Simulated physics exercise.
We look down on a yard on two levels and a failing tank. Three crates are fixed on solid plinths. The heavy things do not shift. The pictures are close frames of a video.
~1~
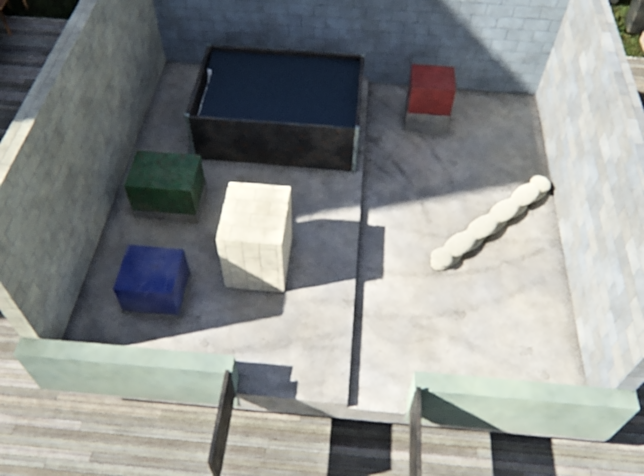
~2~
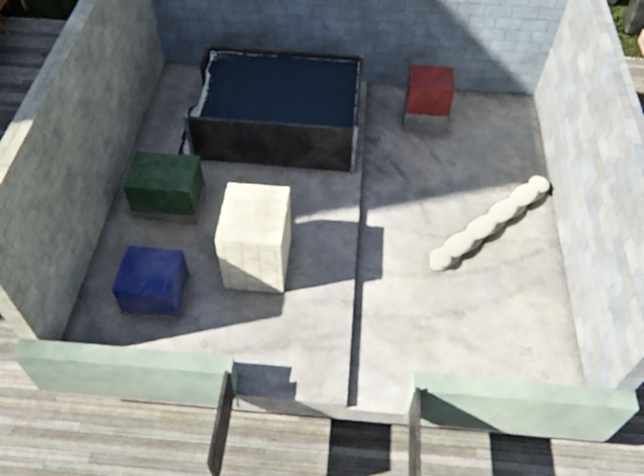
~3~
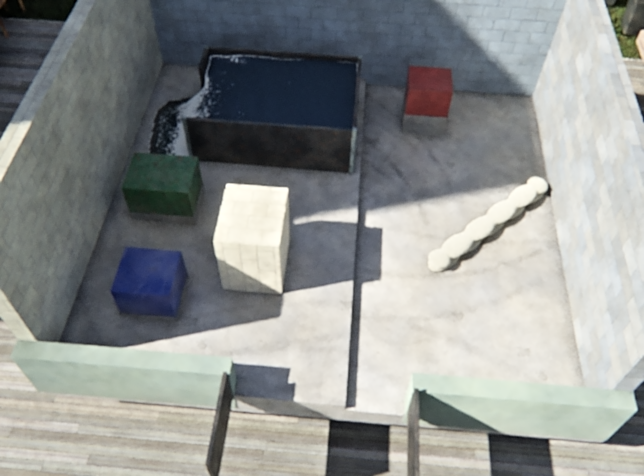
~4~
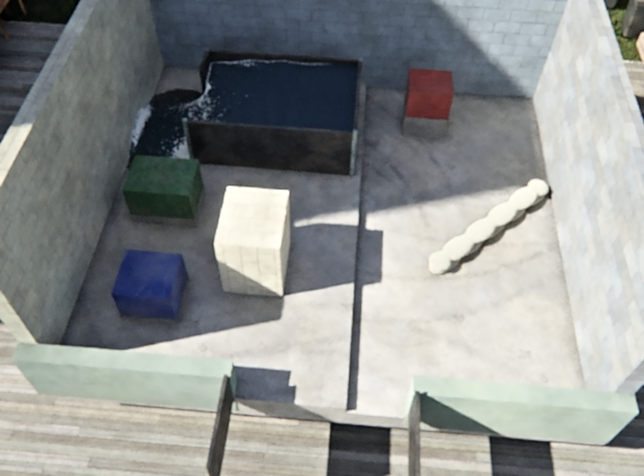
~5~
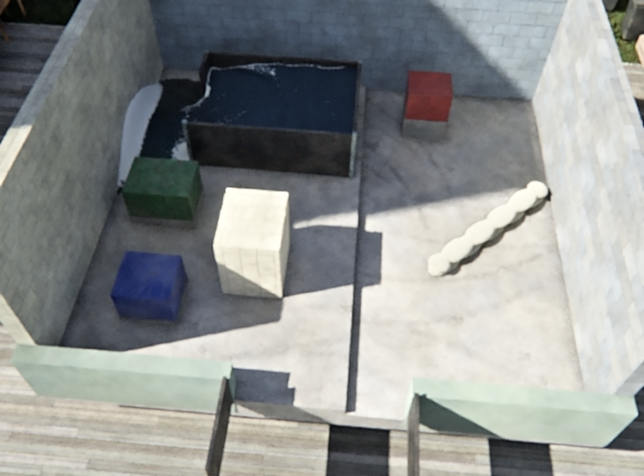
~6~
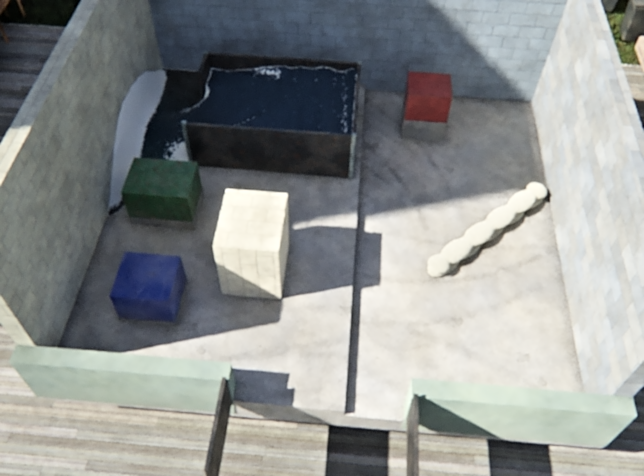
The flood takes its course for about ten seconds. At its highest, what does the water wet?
In the end: The red crate stays dry; the green crate gets wet; the blue crate gets wet.
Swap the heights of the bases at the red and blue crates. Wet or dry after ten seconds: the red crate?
My reading: The red one gets wet.
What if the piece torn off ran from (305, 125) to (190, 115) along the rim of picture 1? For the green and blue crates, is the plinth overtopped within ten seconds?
One by one: The green crate is topped; the blue crate gets wet.
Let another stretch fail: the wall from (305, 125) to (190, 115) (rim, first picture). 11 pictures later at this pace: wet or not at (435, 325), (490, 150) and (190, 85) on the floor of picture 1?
In turn: Awash, dry, awash.
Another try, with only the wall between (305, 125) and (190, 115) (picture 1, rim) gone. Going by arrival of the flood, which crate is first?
That is the green crate.
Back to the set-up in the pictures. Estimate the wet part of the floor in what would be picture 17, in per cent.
Close to 25 %.
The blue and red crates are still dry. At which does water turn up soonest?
It is the blue one.
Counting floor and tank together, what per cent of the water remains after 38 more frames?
Some 100 per cent.
A moment on, water covers 15 % of the floor; the red crate not reached, the green crate water round its plinth, the blue crate water round its plinth.
Next, water covers 25 % of the floor; the red crate not reached, the green crate water round its plinth, the blue crate water round its plinth.
Then, water covers 60 % of the floor; the red crate water round its plinth, the green crate water round its plinth, the blue crate water round its plinth.
Later, water covers 95 % of the floor; the red crate water round its plinth, the green crate water round its plinth, the blue crate water round its plinth.
In the end, water covers 95 % of the floor; the red crate stayed above the water, the green crate was topped, the blue crate was topped.
